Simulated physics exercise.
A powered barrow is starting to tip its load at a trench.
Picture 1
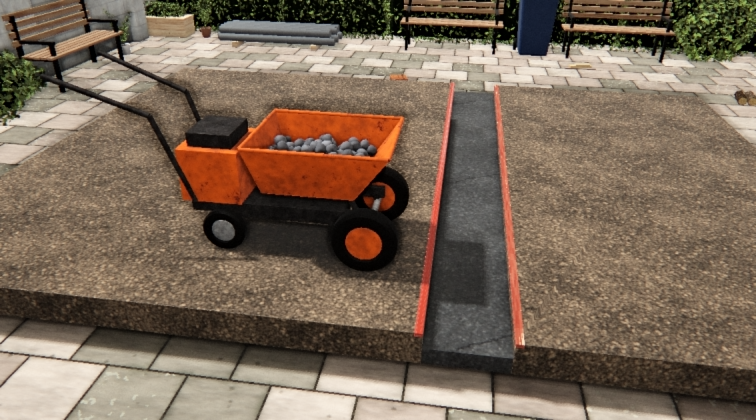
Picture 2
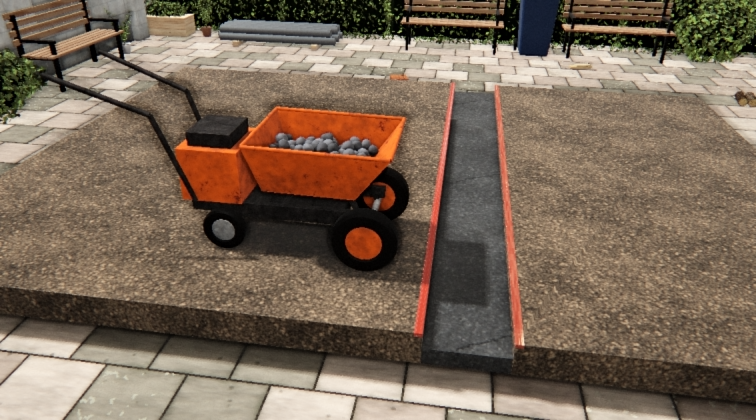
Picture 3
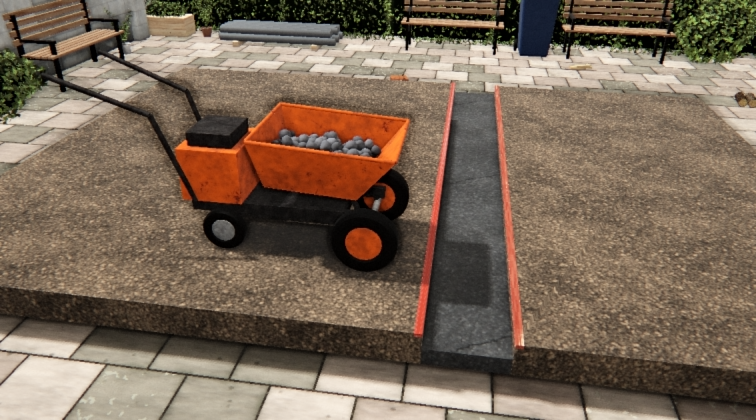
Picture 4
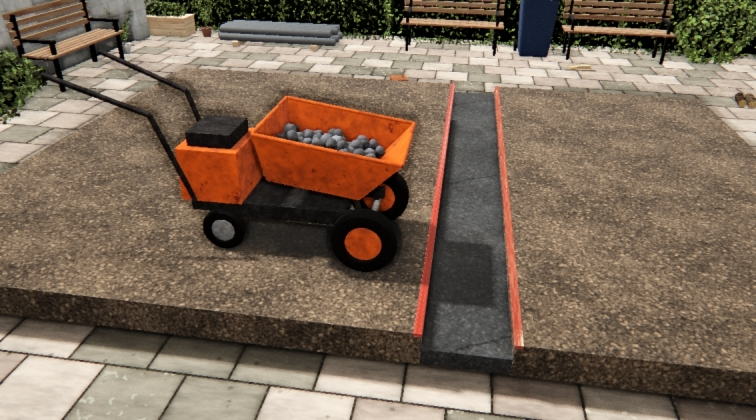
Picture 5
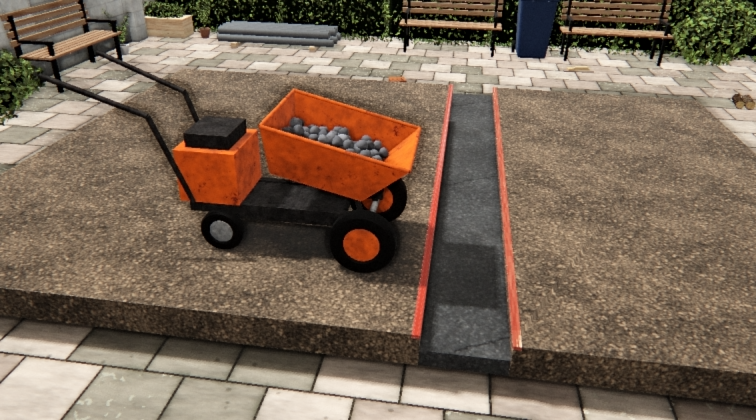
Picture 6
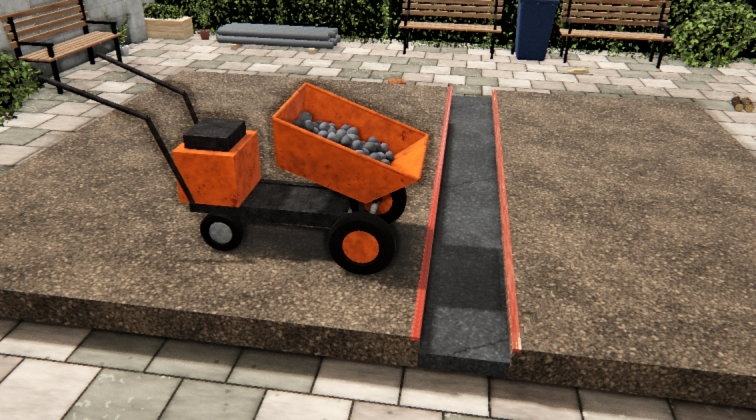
On a paved yard, an orange skip of grey cobbles tilts rightward on a stationary barrow.
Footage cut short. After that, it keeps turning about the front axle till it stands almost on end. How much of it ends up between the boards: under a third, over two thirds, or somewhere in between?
Trench receives above two thirds.
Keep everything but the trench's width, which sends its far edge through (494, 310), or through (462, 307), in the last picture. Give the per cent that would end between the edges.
In turn 60 and 20 in a hundred.
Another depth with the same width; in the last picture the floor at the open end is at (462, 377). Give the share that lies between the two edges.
Near 100 %.
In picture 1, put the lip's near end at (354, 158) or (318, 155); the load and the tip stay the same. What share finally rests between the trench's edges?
100 % and 70 %.
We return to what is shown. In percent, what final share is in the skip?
0 in a hundred, roughly.
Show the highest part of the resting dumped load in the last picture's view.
Summit once settled: About (489, 249).
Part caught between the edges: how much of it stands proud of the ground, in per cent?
Estimate: Near 25 per cent.
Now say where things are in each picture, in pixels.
In the first picture, lip of the skip near (388, 160), level; top of the load near (320, 149), round cobbles; first edge of the trench near (423, 298); far edge near (517, 308), the trench nearly as wide as the skip, and shallow for its width.
In the second picture, lip of the skip near (390, 161), level; top of the load near (321, 148).
In the third picture, lip of the skip near (395, 163), tipped barely; top of the load near (311, 146).
In the fourth picture, lip of the skip near (402, 166), tipped a little; top of the load near (308, 143).
In the fifth picture, lip of the skip near (409, 172), tipped a little; top of the load near (314, 139).
In the sixth picture, lip of the skip near (418, 180), tipped clearly; top of the load near (310, 138); first edge of the trench near (420, 302); far edge near (514, 312).
Shortly afterwards, skip tipped steeply; the whole lot in the skip.
Next, skip tipped right over; the bulk in the skip; a little in or heaped over the trench; only a few falling.
Some moments later, skip tipped right over; near a quarter in the skip; near two thirds in or heaped over the trench; a little beyond it.
In the end, skip tipped right over; the bulk in or heaped over the trench; a little beyond it.
